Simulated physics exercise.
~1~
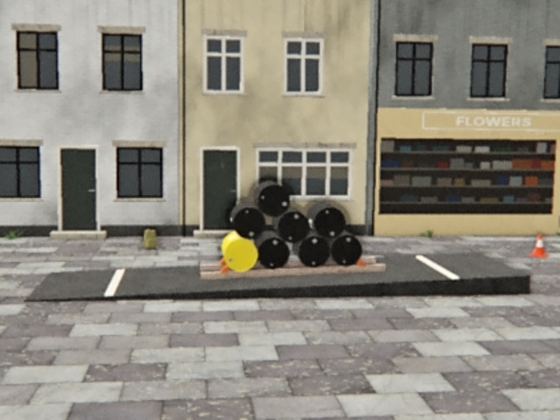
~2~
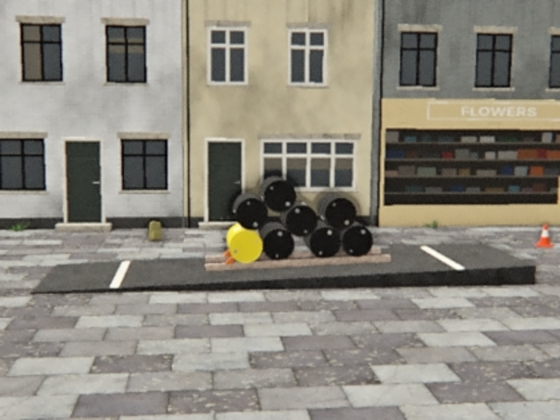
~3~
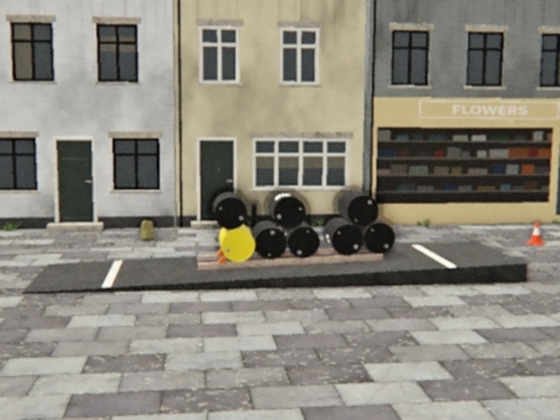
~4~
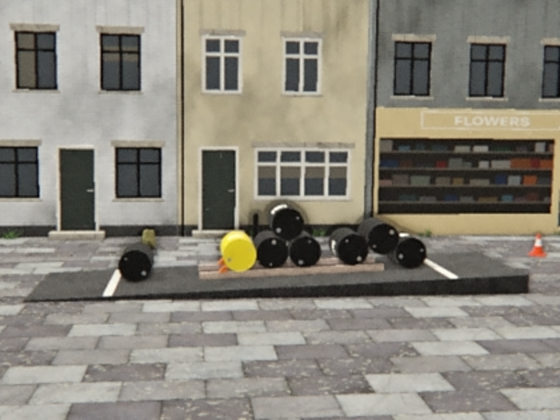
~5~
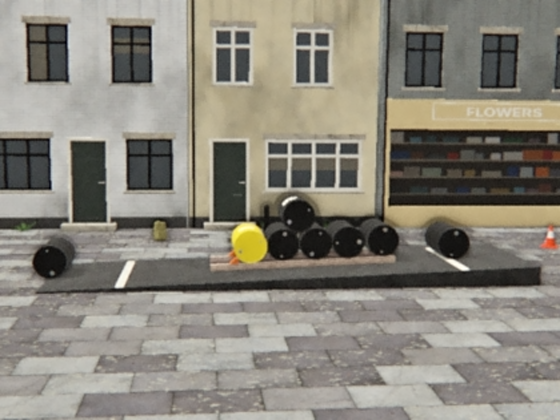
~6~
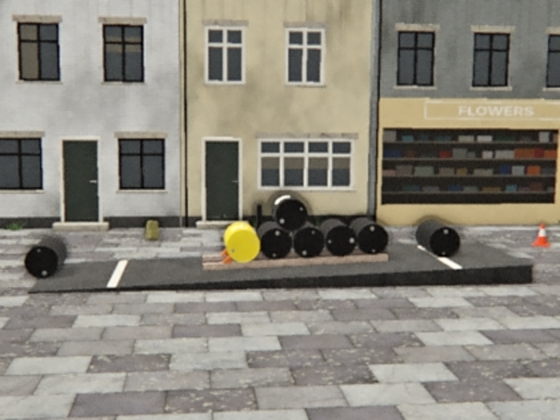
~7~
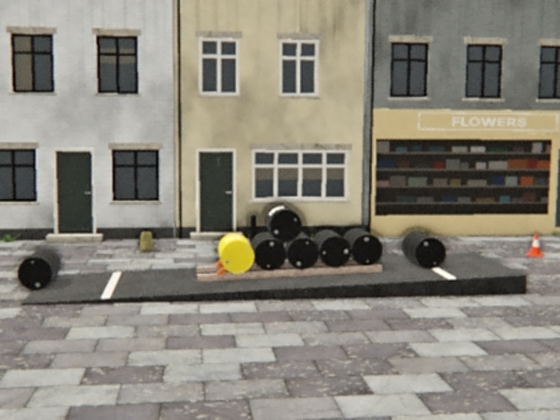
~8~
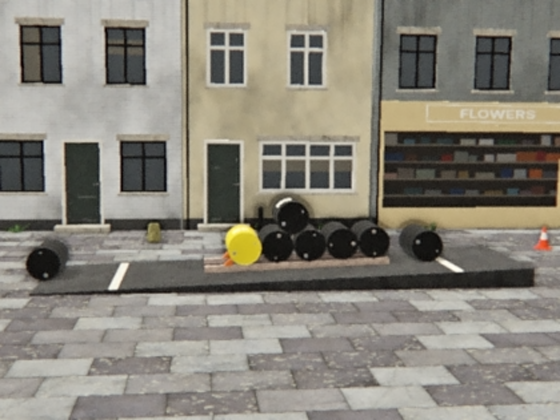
Stacked black drums collapsing and rolling out to both sides of a low ramp while the yellow one stays on the boards.
